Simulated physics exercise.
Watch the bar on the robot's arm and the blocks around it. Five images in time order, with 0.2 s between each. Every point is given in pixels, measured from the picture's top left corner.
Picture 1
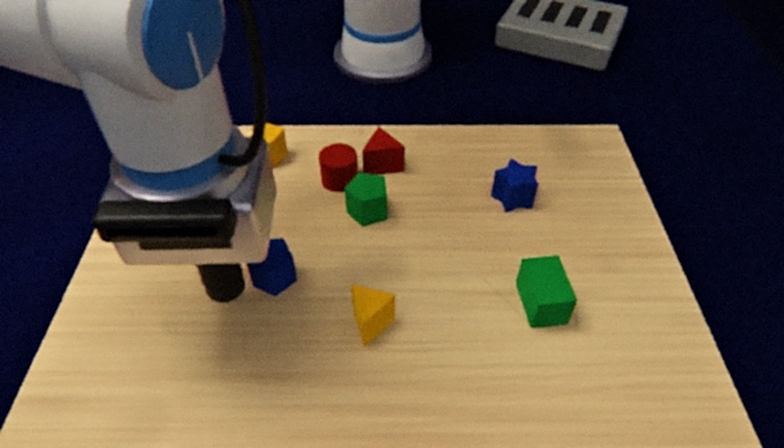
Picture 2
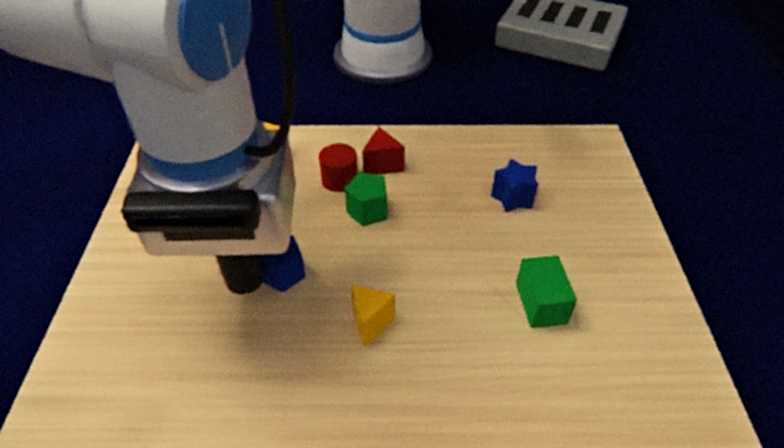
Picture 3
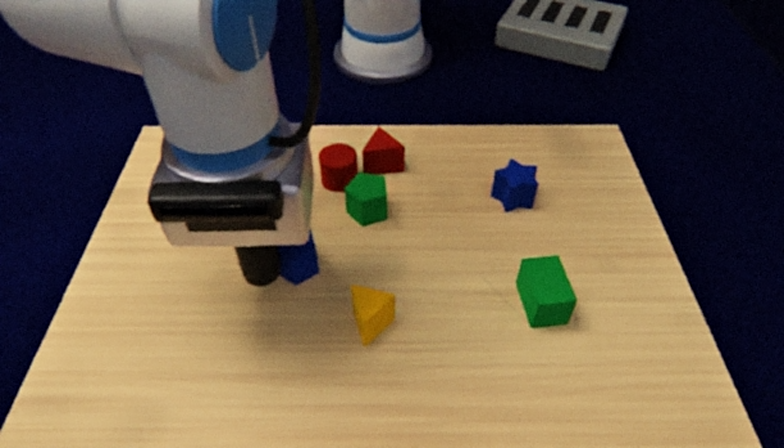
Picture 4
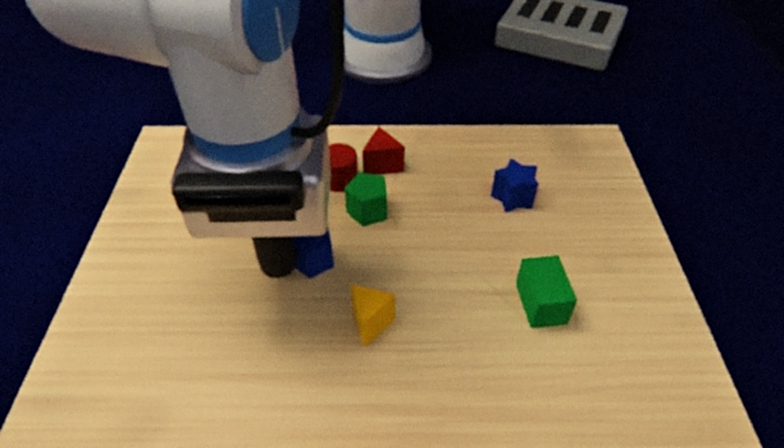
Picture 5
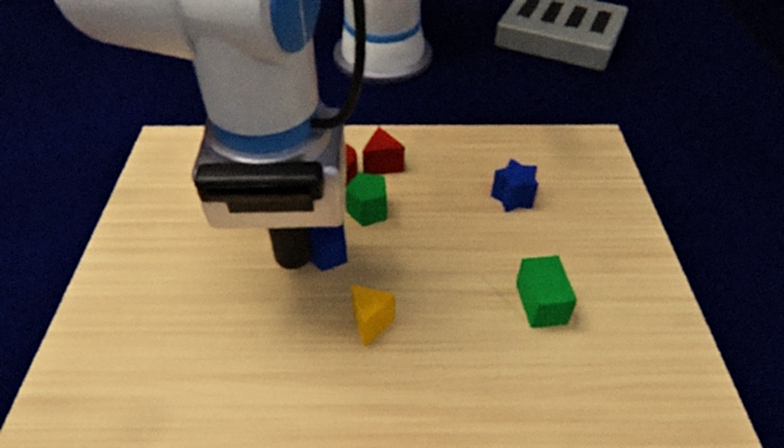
A white robot arm with blue bands reaches over a pale wooden board on a dark blue surface, seen from above at an angle by a still camera. Red, green and blue blocks sit towards the back, with a yellow one near the middle and a green one at right. The arm's black bar slides steadily right and slightly back, pushing a blue block alongside it.
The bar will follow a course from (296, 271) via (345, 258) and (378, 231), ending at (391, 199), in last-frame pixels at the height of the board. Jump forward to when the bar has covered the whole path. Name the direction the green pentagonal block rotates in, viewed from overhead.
Looking down, my answer is that the green pentagonal block rotates anticlockwise.
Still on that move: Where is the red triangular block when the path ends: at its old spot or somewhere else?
The red triangular block will not stay where it is.
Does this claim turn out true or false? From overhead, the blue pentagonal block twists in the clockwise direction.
The statement is correct.
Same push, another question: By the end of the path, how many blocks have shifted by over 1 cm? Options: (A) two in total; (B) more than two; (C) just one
My answer is option B.
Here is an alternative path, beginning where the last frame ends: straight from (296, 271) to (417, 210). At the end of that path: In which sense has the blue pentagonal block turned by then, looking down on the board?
Answer: With the clock.
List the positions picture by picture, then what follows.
Lower end of the bar at (226, 288), tops of blocks, blue pentagonal block at (269, 253), red circular block at (338, 155), green pentagonal block at (367, 186), red triangular block at (382, 141), in the first frame.
Bar at (245, 280), blue pentagonal block partly hidden, in the second frame.
Bar at (263, 273), blue pentagonal block partly hidden, in the third frame.
Bar at (279, 264), blue pentagonal block partly hidden, in the fourth frame.
Bar at (294, 256), blue pentagonal block at (325, 229), red circular block partly hidden, green pentagonal block at (367, 186), red triangular block at (382, 141), in the fifth frame.
On the path given first. One third of the way, bar at (344, 243); blue pentagonal block at (372, 213), turned 15° anticlockwise.
Two thirds of the way, bar at (378, 217); blue pentagonal block at (409, 194), turned 15° clockwise; green pentagonal block at (381, 173), turned 70° anticlockwise.
At the end, bar at (391, 185); blue pentagonal block at (424, 183), turned 55° clockwise; red circular block not moved; green pentagonal block at (382, 151), turned 80° anticlockwise; red triangular block at (381, 132), turned 15° clockwise.
